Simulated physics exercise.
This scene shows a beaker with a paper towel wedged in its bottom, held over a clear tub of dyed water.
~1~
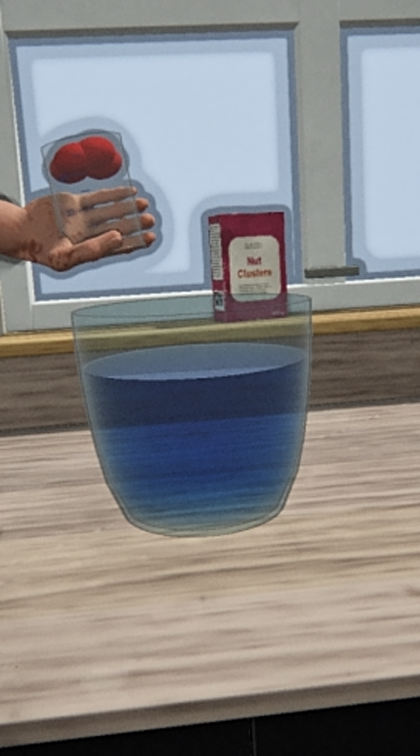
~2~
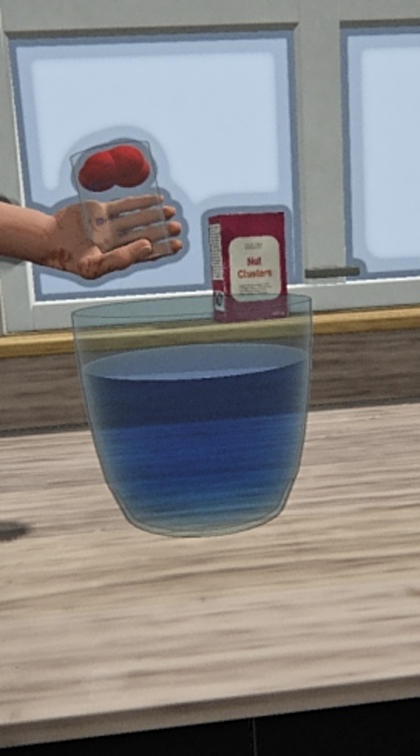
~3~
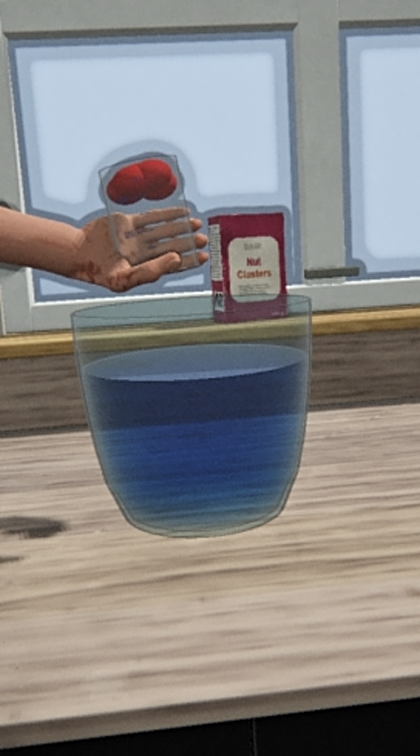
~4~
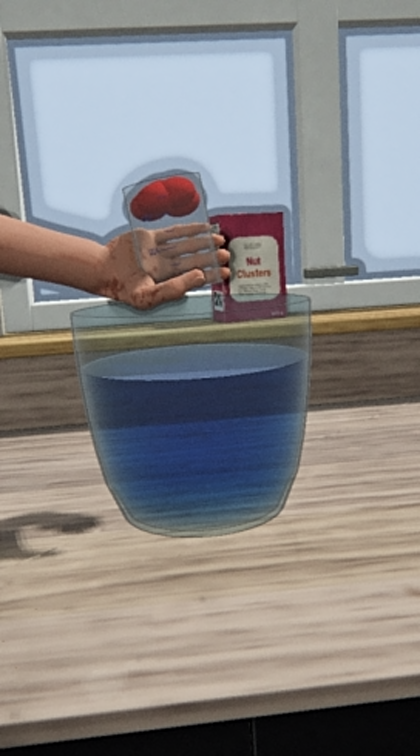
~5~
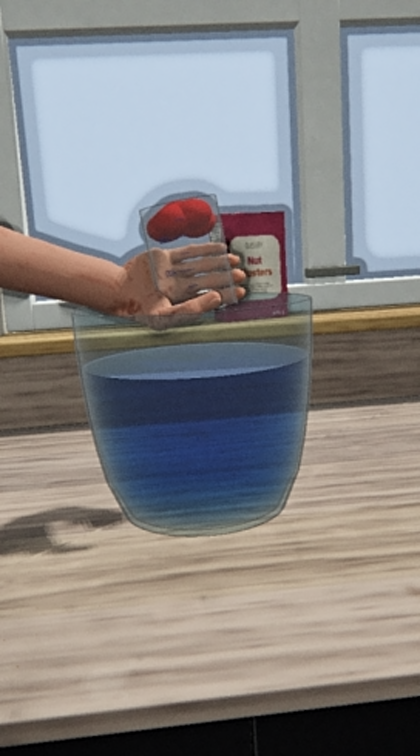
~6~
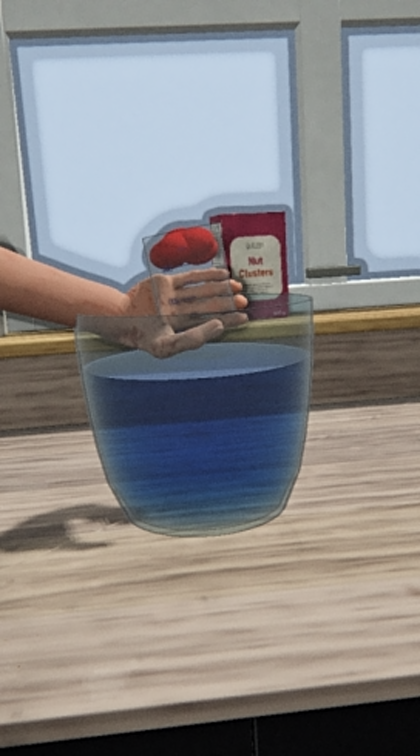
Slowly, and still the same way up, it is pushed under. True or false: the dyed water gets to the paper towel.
False.
A moment on, the beaker enters the dyed water.
Further on, air is trapped inside and holds the level down.
When it is over, the beaker is under, still full of air, and the paper towel is dry.
